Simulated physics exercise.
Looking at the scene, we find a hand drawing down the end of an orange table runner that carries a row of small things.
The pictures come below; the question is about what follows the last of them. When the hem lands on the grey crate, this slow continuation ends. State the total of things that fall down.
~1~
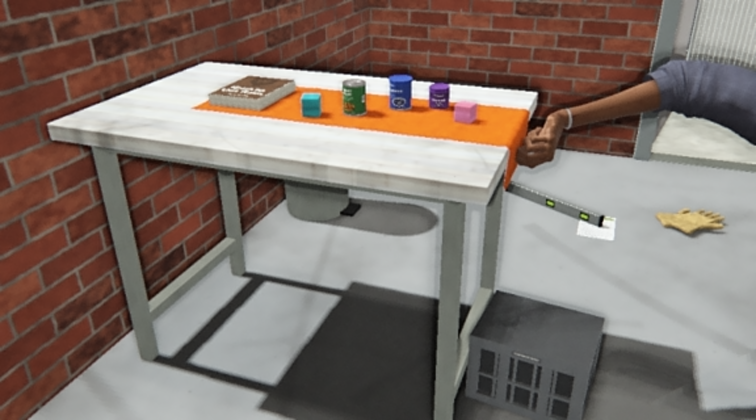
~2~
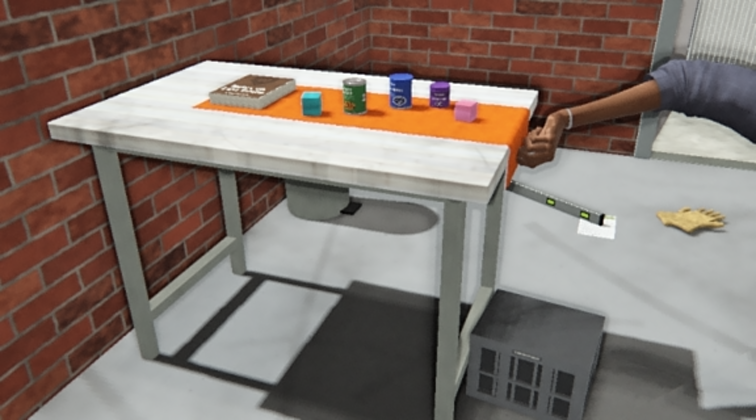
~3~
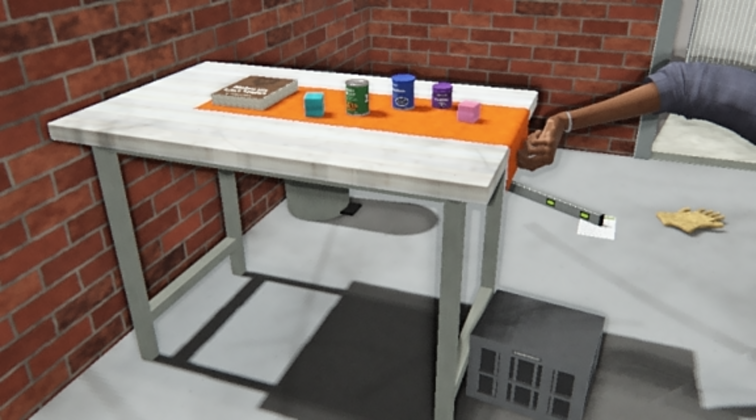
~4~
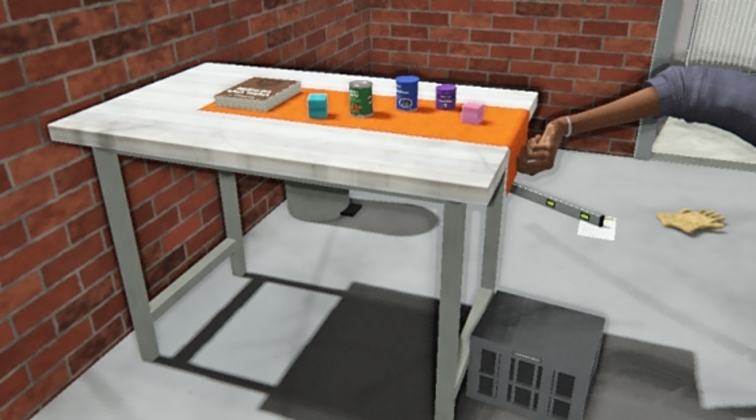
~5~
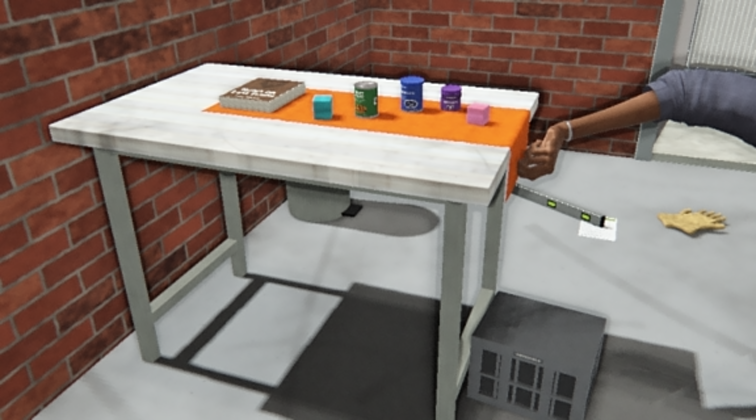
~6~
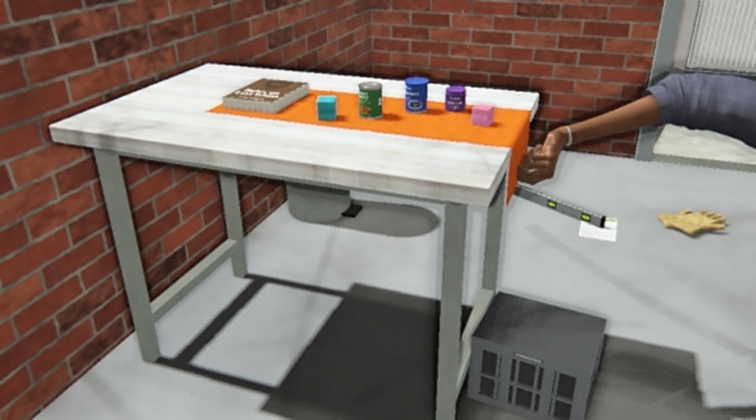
The total is four.
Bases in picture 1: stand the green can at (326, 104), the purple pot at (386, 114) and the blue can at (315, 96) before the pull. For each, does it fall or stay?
The green can ends up still aboard, the purple pot ends up knocked off, the blue can ends up still aboard.
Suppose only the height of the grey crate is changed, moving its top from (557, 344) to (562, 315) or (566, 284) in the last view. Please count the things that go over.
Going over the edge would be 3 and 2.
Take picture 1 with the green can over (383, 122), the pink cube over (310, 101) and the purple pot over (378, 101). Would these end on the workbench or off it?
You'd see the green can go down, the pink cube hang on and the purple pot go down.
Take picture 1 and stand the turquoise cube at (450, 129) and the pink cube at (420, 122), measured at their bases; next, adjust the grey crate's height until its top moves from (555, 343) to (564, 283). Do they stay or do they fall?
Well, the turquoise cube is dislodged, and the pink cube is dislodged.
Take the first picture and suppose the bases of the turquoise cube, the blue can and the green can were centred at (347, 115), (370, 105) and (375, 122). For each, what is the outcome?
Outcome: Turquoise cube falls away, blue can falls away, green can falls away.
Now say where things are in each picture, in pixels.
In the first frame, hem (505, 191); pink cube (466, 104); purple pot (440, 86); blue can (401, 78); green can (354, 82); turquoise cube (311, 96); top of the crate (555, 343).
In the second frame, hem (506, 190); pink cube (466, 102).
In the third frame, hem (506, 193); purple pot (442, 86).
In the fourth frame, hem (506, 198); blue can (407, 79); top of the crate (556, 343).
In the fifth frame, hem (505, 202); green can (366, 84).
In the sixth frame, hem (507, 208); pink cube (484, 106); purple pot (456, 89); blue can (416, 81); green can (370, 85); turquoise cube (326, 99).
Soon after, hem near (511, 291); pink cube, purple pot and blue can gone.
After that, hem on the crate; pink cube, purple pot, blue can and green can gone.
In the end, hem on the crate; pink cube, purple pot, blue can and green can gone. The count of fallen things is four.
